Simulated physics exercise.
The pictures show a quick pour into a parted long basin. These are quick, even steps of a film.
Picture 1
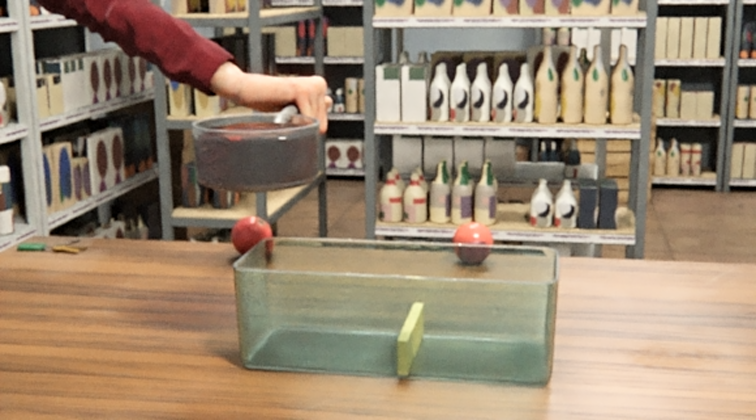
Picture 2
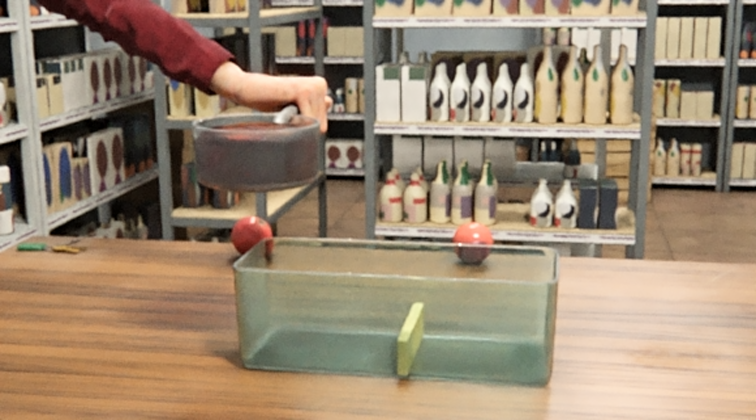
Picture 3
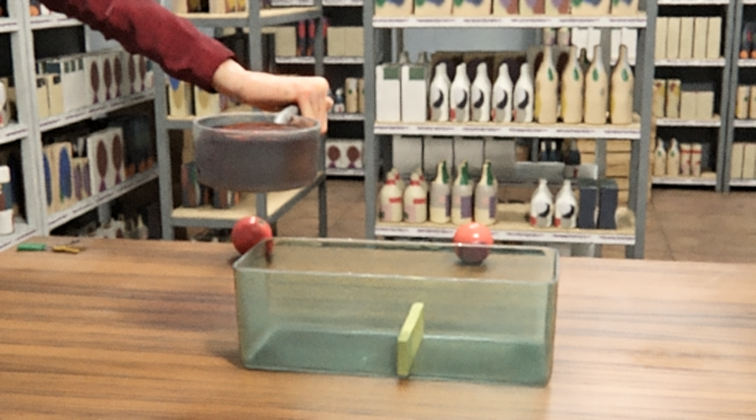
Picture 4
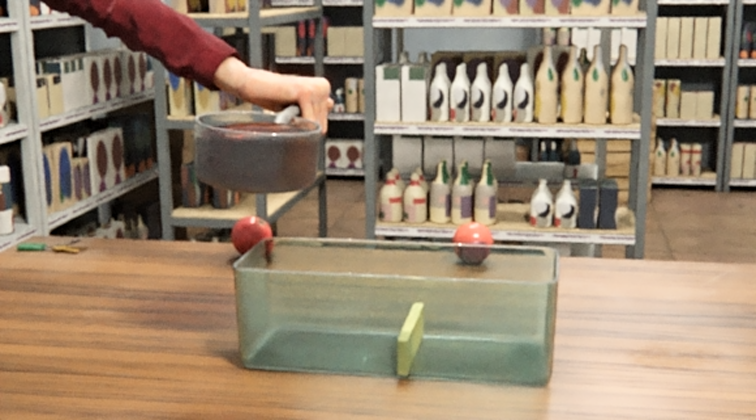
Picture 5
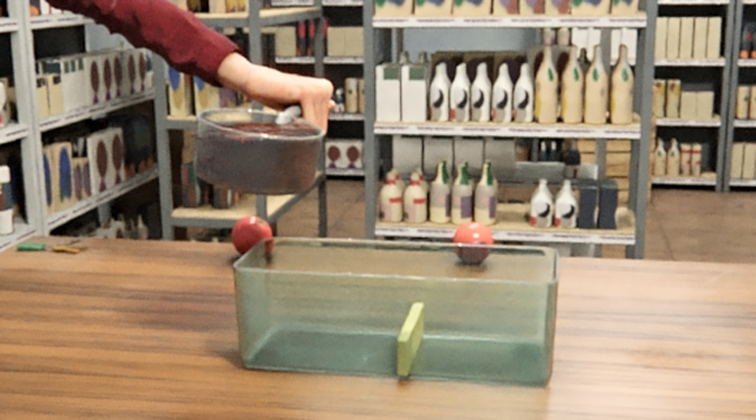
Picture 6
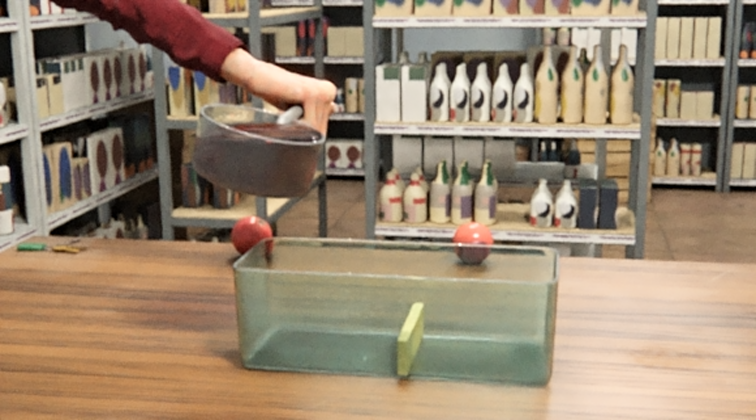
A hand in a dark red sleeve, reaching in from the upper left, holds a round, see-through bowl of dark liquid and slowly tilts it, its right side dipping. Below, on a brown wooden table, stands a long greenish clear basin with a low yellow-green divider, two red balls behind it. Seen from the front, the basin, balls and stocked shelves of bottles and boxes stay still.
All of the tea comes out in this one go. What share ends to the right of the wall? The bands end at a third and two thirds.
The share right of the wall is under a third.
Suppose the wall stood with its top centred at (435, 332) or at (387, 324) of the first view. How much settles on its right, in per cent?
In turn 15 and 40 in a hundred.
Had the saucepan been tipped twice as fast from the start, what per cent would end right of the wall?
Roughly 15 in a hundred.
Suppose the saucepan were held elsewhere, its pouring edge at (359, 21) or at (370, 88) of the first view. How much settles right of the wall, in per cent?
About 70 and 70 per cent.
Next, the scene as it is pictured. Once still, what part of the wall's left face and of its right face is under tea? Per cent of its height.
The left part 80 per cent, the right part 10.
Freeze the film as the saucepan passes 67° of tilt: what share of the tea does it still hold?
Near 45 %.
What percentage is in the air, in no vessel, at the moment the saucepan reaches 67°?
It comes to 30 per cent or so.
A moment on, the saucepan is tipped part way and 43 per cent is still to pour, 27 is left of the wall and 0 right of it.
Next, the saucepan is tipped on its side and 7 per cent is still to pour, 85 is left of the wall and 2 right of it.
Then the saucepan is tipped right over and 0 per cent is still to pour, 93 is left of the wall and 6 right of it.
Later the saucepan is tipped right over and 0 per cent is still to pour, 93 is left of the wall and 6 right of it.
In the end 93 per cent lies left of the wall, 6 right of it and 1 outside.
